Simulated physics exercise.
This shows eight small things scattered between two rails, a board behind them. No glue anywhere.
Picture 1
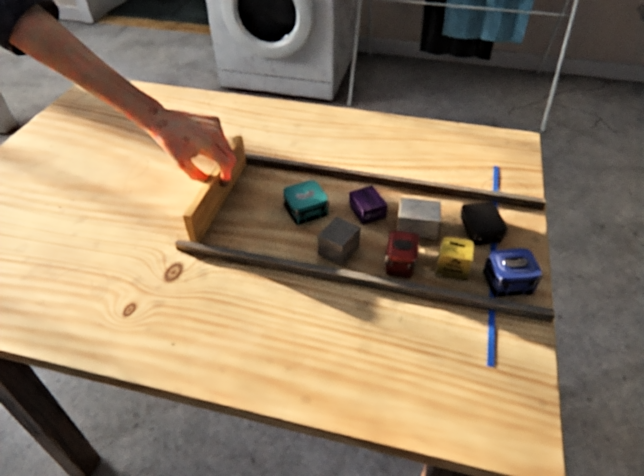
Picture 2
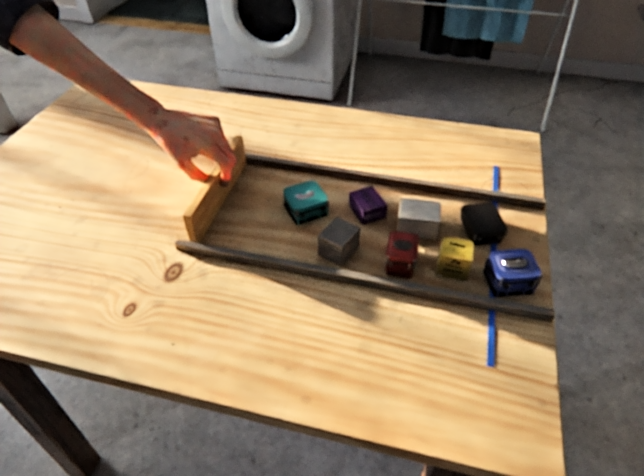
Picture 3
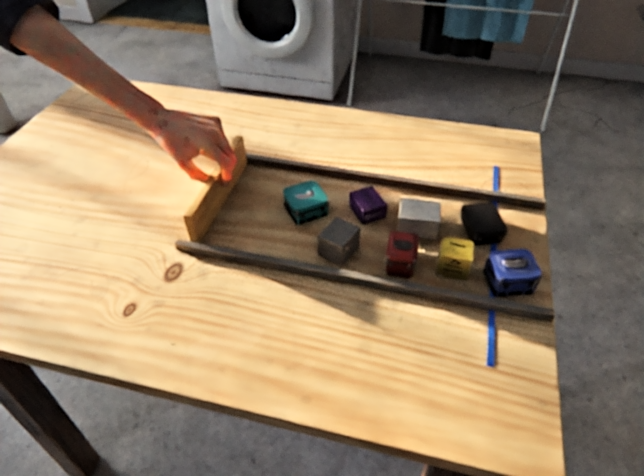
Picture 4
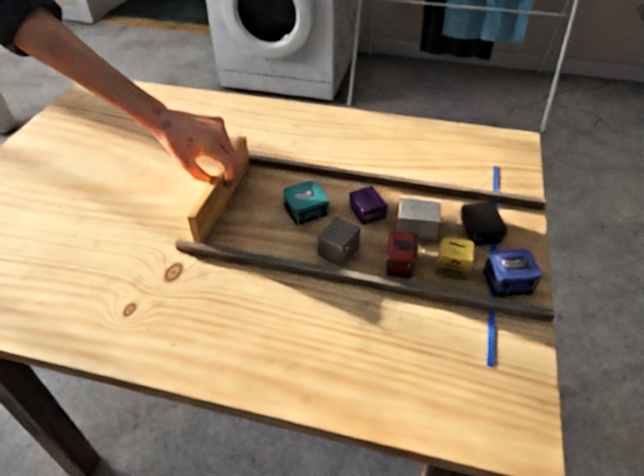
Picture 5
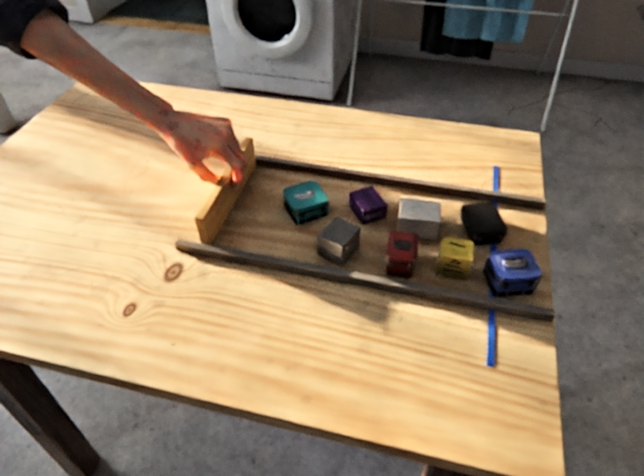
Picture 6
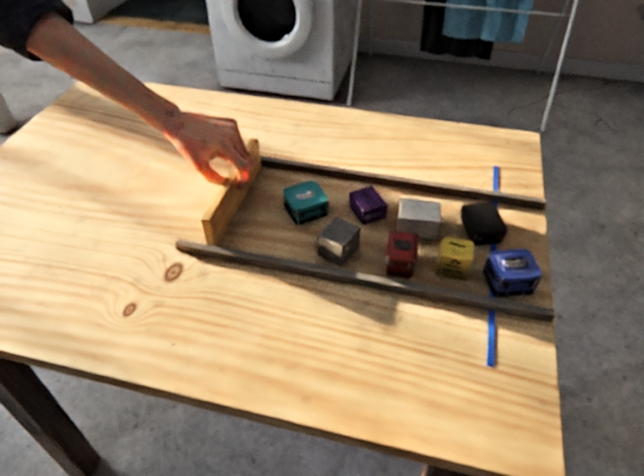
A hand slides a wooden board slightly right between two rails toward eight still objects.
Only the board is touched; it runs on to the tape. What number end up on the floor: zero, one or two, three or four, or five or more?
Outcome: The number that fall off is three or four.
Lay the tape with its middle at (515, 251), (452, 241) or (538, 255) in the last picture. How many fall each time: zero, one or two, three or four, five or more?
In that order: Five or over; one to two; 5 or more.
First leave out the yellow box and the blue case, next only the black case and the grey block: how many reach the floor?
2 in the first case, 2 in the second.
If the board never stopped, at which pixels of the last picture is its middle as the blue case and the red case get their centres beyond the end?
Near (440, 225) and (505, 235).
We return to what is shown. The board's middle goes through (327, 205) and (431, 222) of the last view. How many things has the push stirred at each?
By then 2, and 8.
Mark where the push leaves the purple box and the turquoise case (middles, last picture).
First (510, 218), then (516, 246).
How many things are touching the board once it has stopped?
The number is 3.
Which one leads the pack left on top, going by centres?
It is the red case.
A little later, none off yet; blue case at rest near (512, 272); black case at rest near (482, 224); yellow box at rest near (455, 259).
When it is over, the number that fall off is three or four; down, white block, yellow box, black case and blue case.
